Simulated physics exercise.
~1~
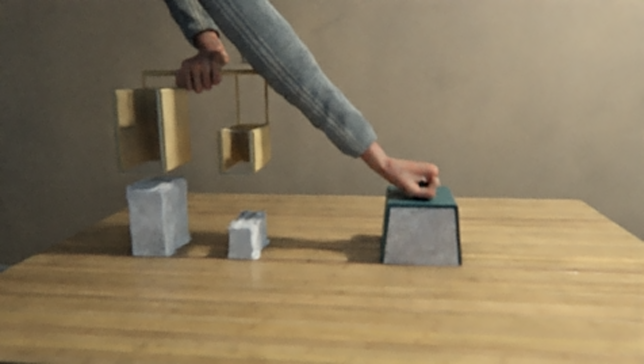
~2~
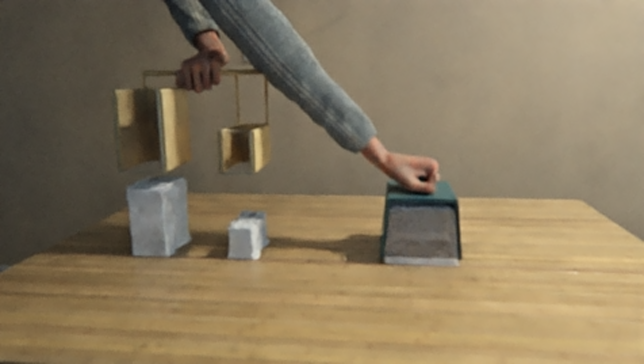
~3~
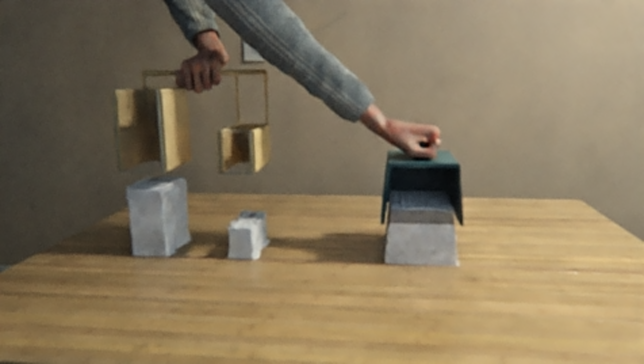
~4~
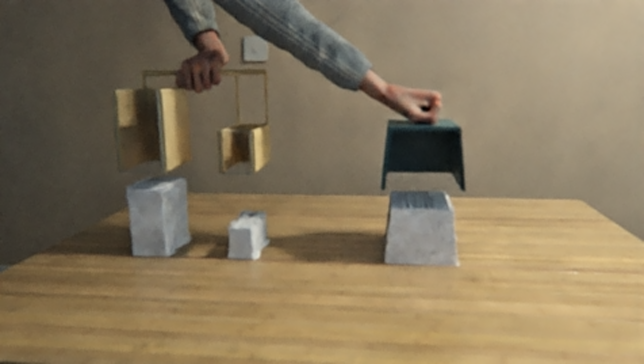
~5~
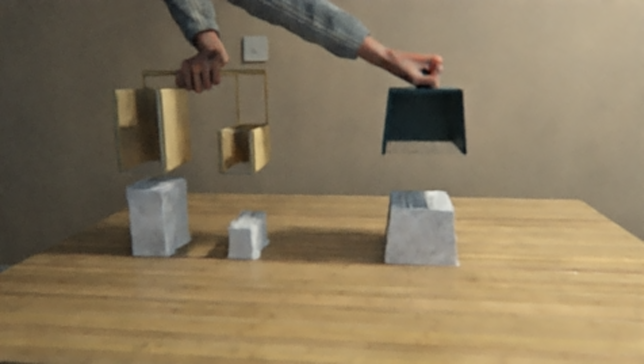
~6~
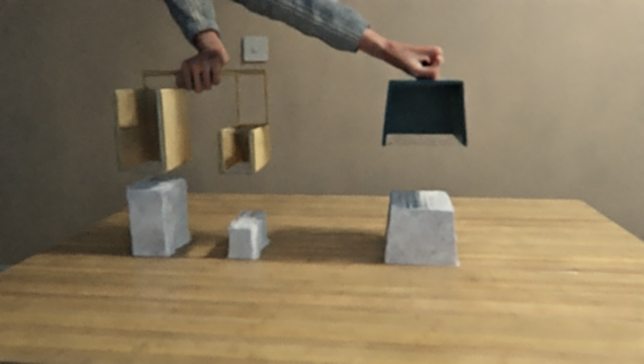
On a wooden table, a hand lifts a dark tin off a standing pale block.
